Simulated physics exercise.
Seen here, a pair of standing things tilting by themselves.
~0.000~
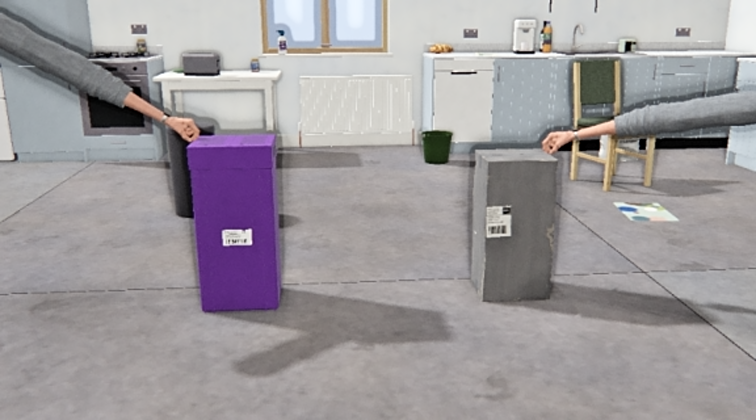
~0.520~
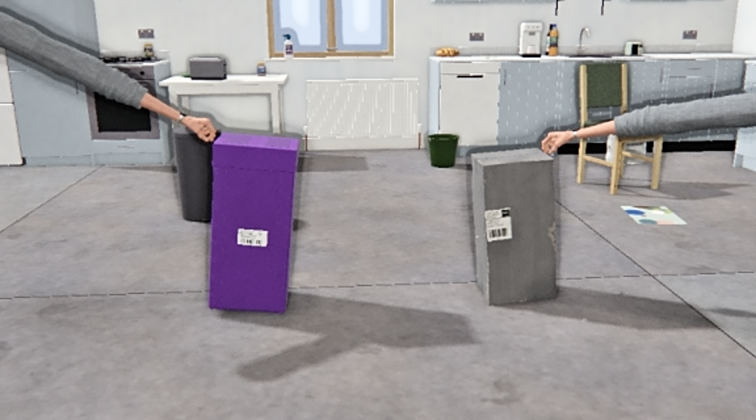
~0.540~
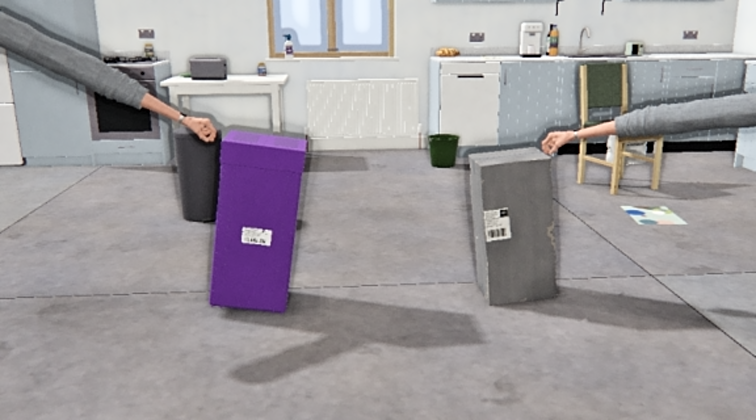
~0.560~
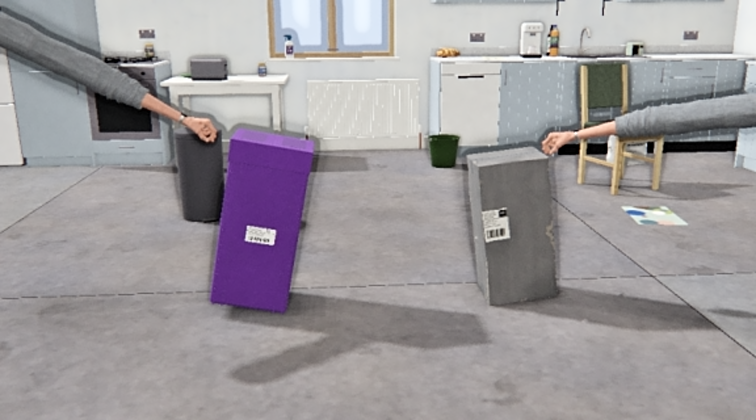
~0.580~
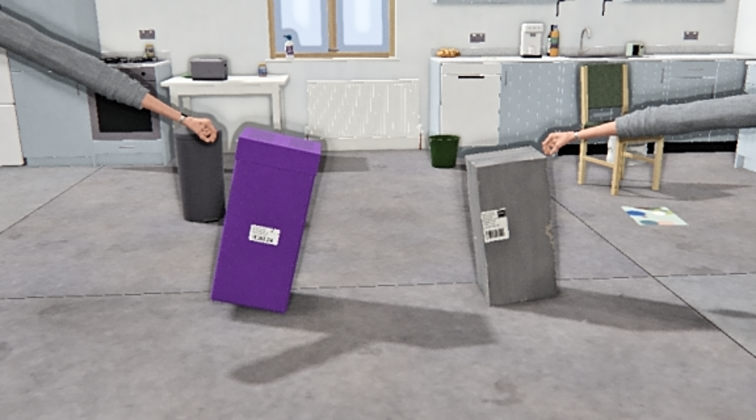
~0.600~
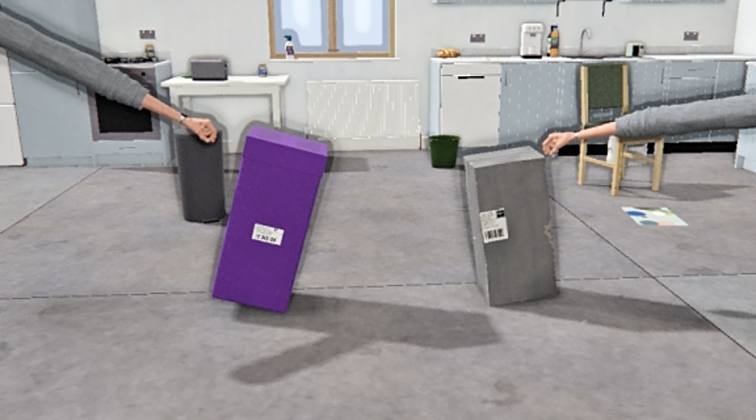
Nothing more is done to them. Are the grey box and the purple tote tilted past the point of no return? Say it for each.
The grey box returns to its base; the purple tote goes down on its side.
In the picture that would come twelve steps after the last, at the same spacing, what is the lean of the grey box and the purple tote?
It would show 4° and 40°.
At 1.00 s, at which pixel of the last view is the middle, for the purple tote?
Its middle is close to (346, 239).
Around 0.82 s, grey box 5° off upright near (514, 226); purple tote 39° off upright near (307, 221).
Around 1.00 s, grey box 4° off upright near (524, 227); purple tote 67° off upright near (346, 239).
Around 1.20 s, grey box upright near (518, 228); purple tote on its side near (366, 258).
Finally (3.5 s), the grey box settles on its feet, near (520, 229); the purple tote topples, near (369, 266).
